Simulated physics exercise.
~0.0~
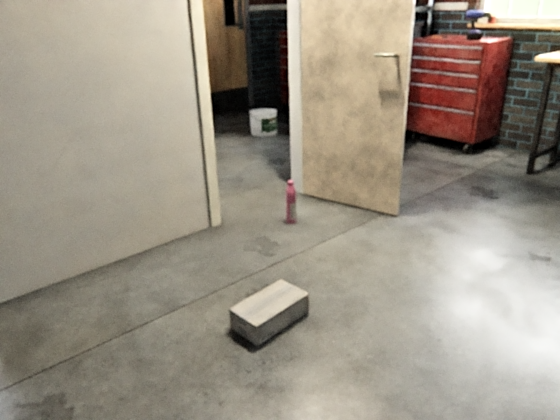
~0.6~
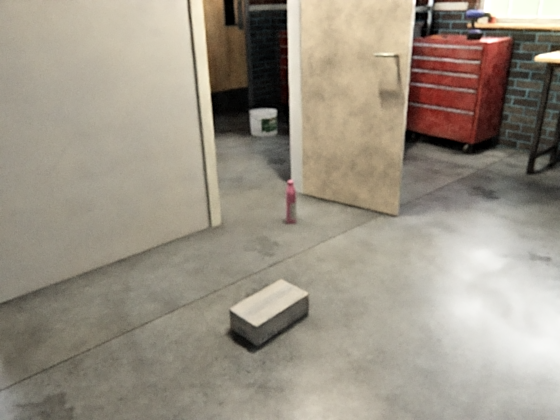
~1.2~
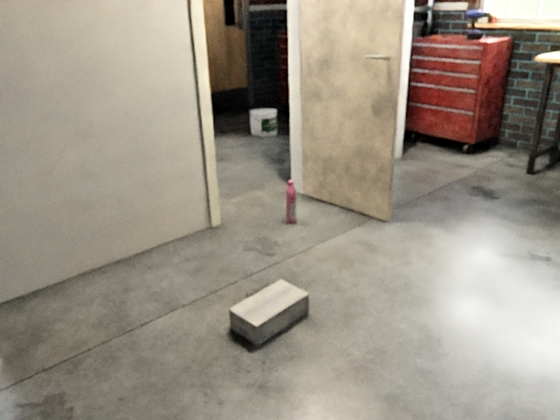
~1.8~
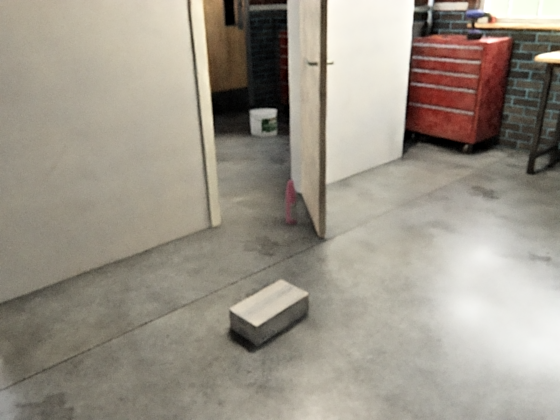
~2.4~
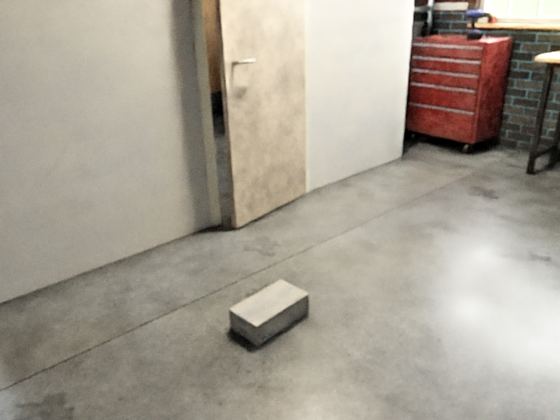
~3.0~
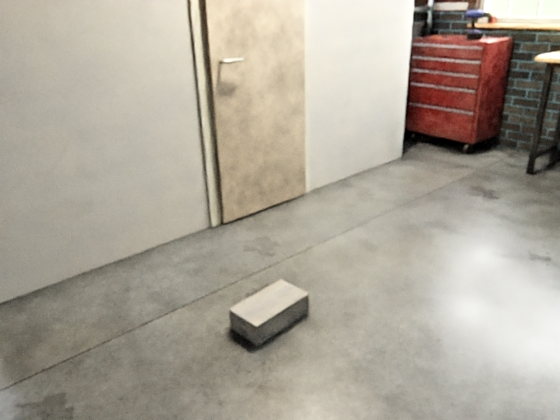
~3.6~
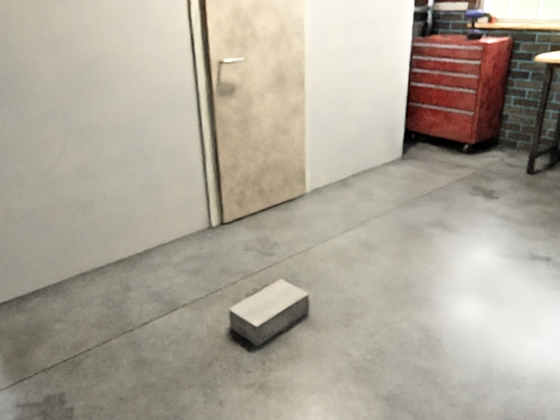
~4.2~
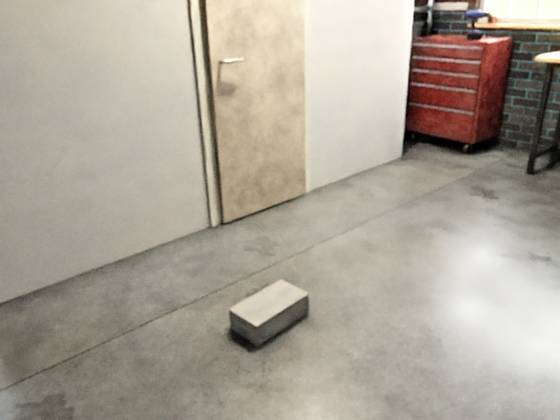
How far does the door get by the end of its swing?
It swings all the way to its frame and ends up fully closed, with the pale block on the floor left untouched.
Door swinging leftward until shut in a workshop, hiding a pink bottle from view, while a pale block sits still on the floor.
